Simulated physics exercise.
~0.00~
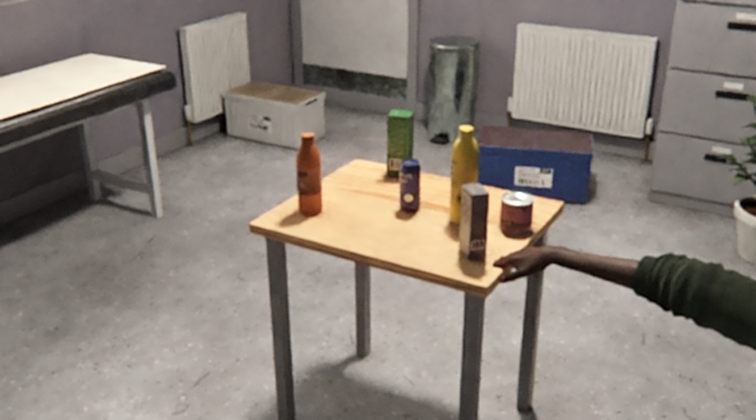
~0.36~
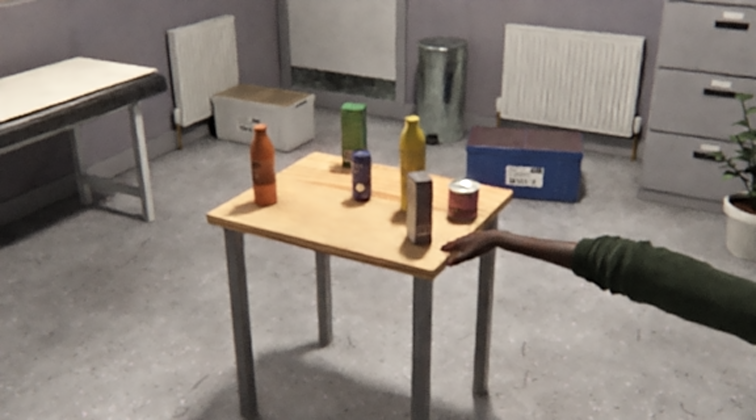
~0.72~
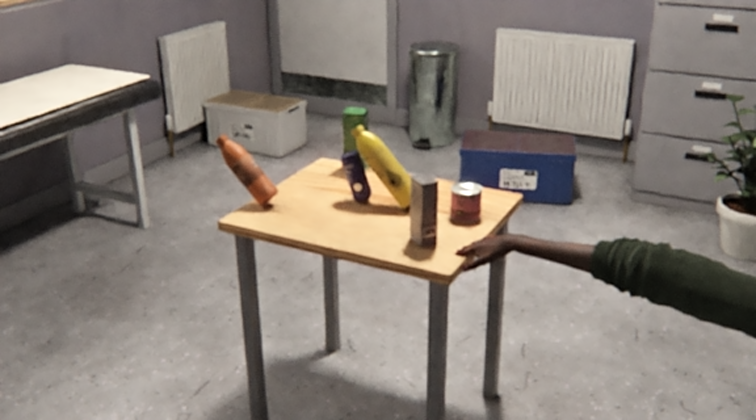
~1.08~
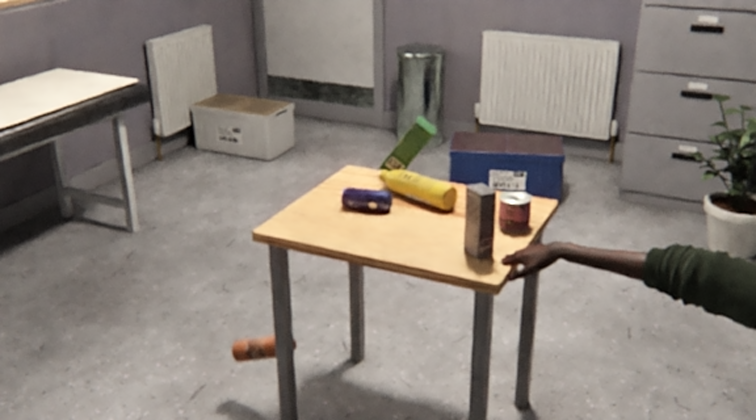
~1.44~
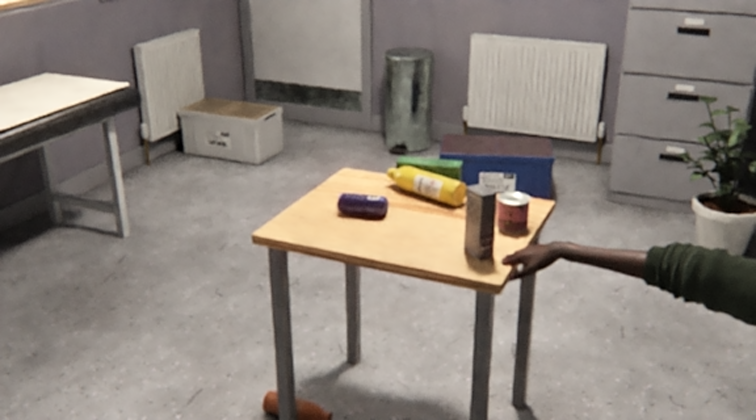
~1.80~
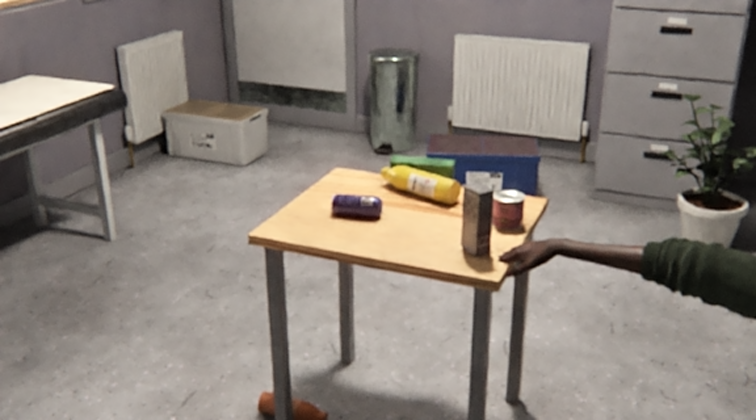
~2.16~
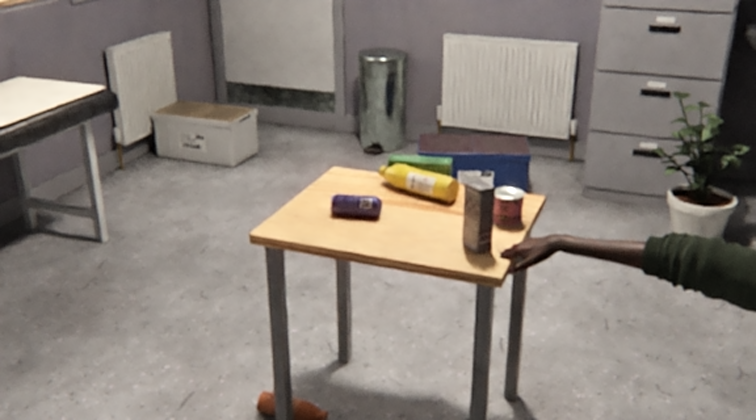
The clip shows a hand jerking a small table left and then back right, toppling a blue can, yellow bottle and green carton on top and sending an orange bottle to the floor, while the grey carton and pink tin stay upright.
